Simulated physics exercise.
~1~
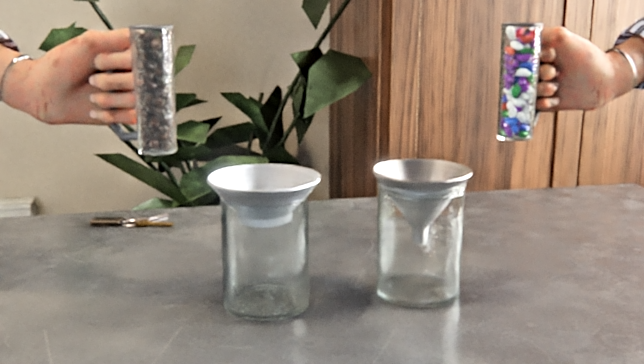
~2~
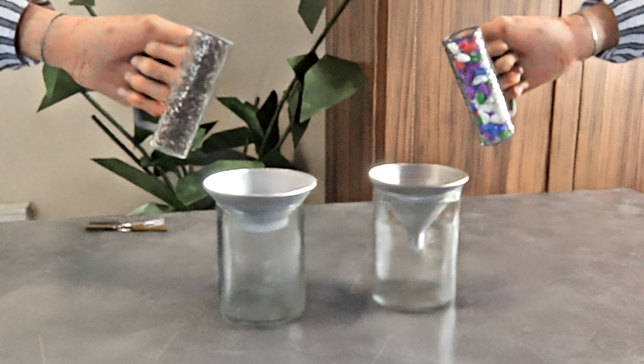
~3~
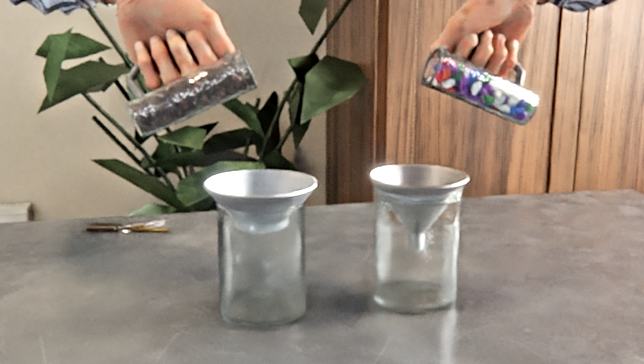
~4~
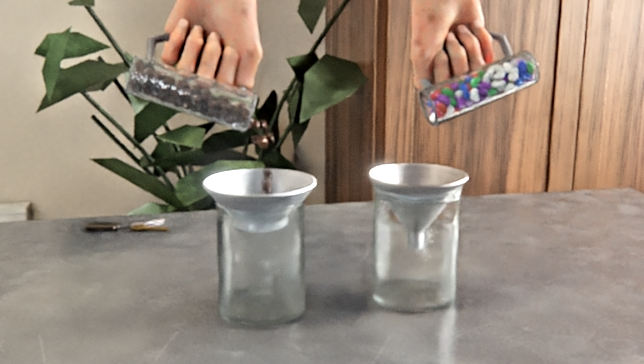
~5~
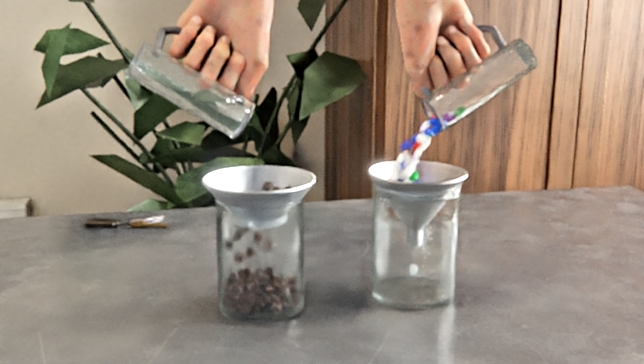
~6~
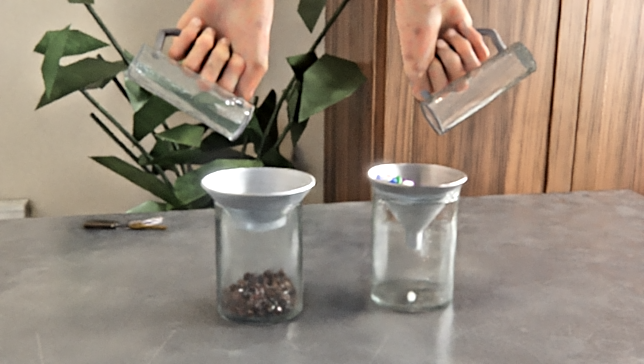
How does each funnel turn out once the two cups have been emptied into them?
The left funnel lets all of its dark bits through into the jar. The right funnel jams, with almost all of its colourful pieces stuck inside.
